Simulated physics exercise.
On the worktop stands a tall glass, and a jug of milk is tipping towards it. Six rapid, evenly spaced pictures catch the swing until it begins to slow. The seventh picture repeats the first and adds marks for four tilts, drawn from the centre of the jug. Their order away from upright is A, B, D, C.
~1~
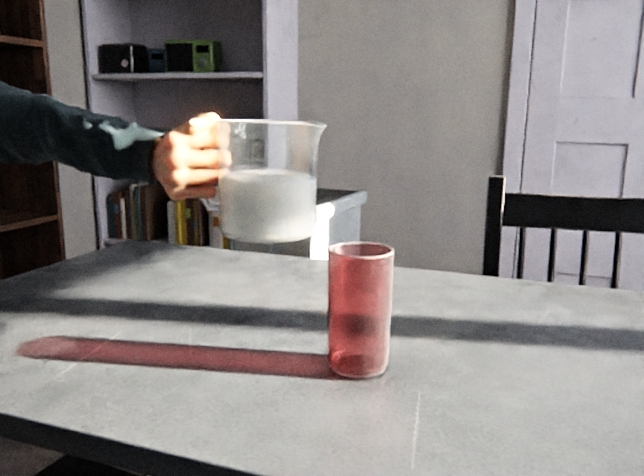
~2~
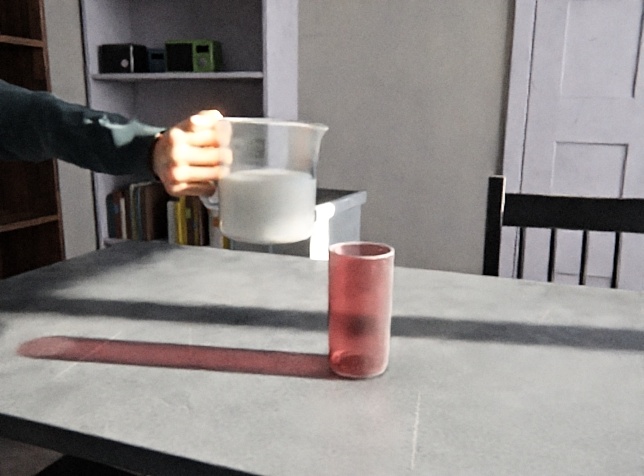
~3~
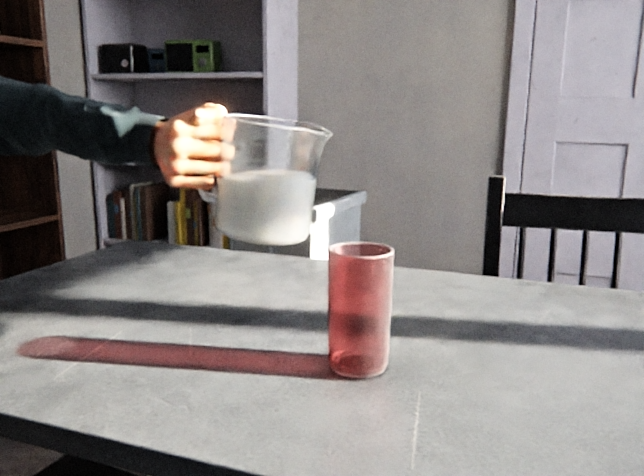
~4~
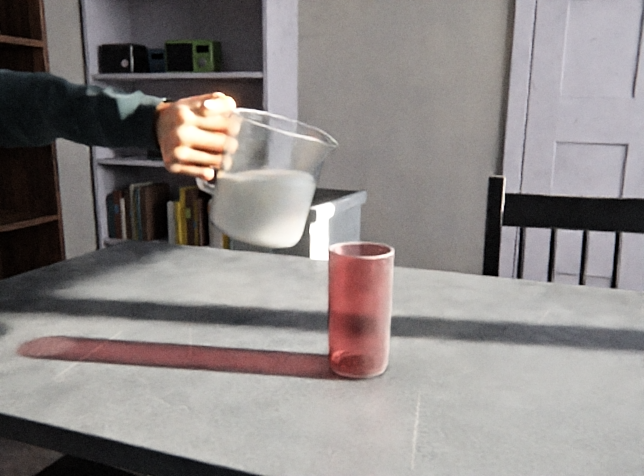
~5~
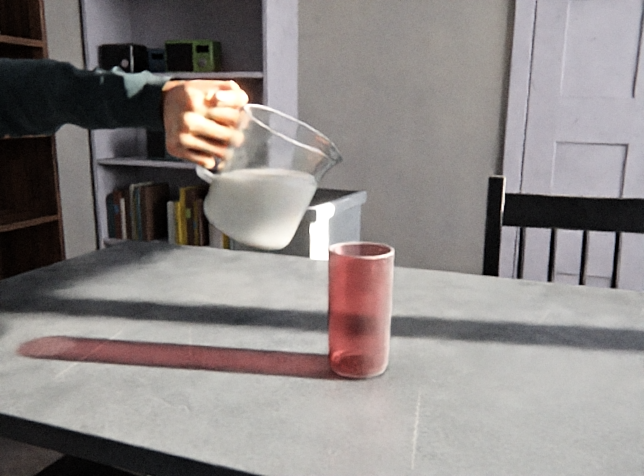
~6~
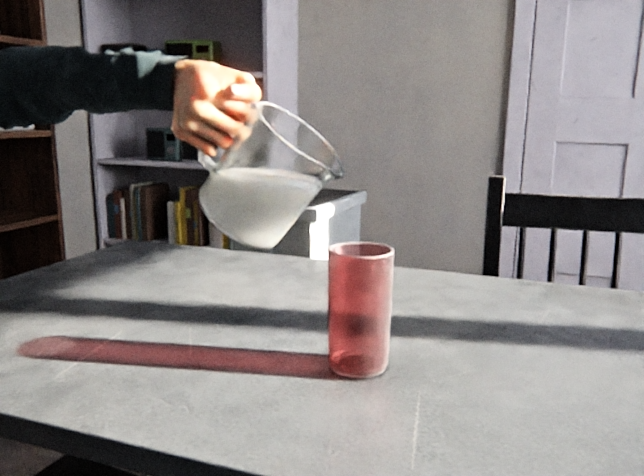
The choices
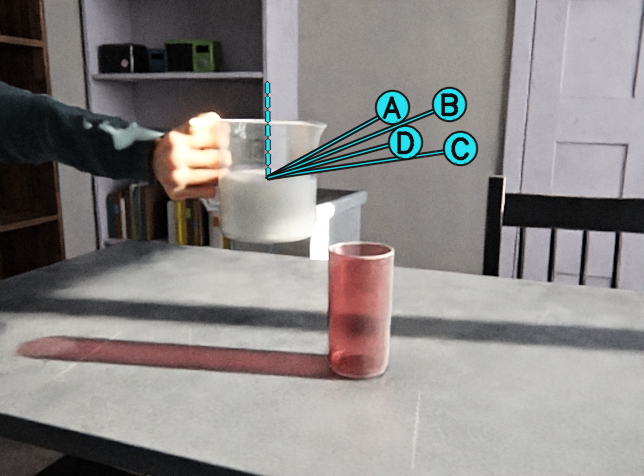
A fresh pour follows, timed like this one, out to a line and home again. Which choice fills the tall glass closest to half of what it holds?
Choose D.
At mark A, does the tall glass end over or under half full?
Under half.
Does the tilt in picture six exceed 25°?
Yes.
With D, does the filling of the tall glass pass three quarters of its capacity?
No, less.
On the marked copy, A at (378, 117); B at (434, 111); C at (443, 151); D at (388, 145).
Choosing A, the tall glass ends with about 23 % of what it can hold.
Choosing B, the tall glass ends with about 36 % of what it can hold.
Choosing C, the tall glass ends with about 66 % of what it can hold.
Choosing D, the tall glass ends with about 50 % of what it can hold.
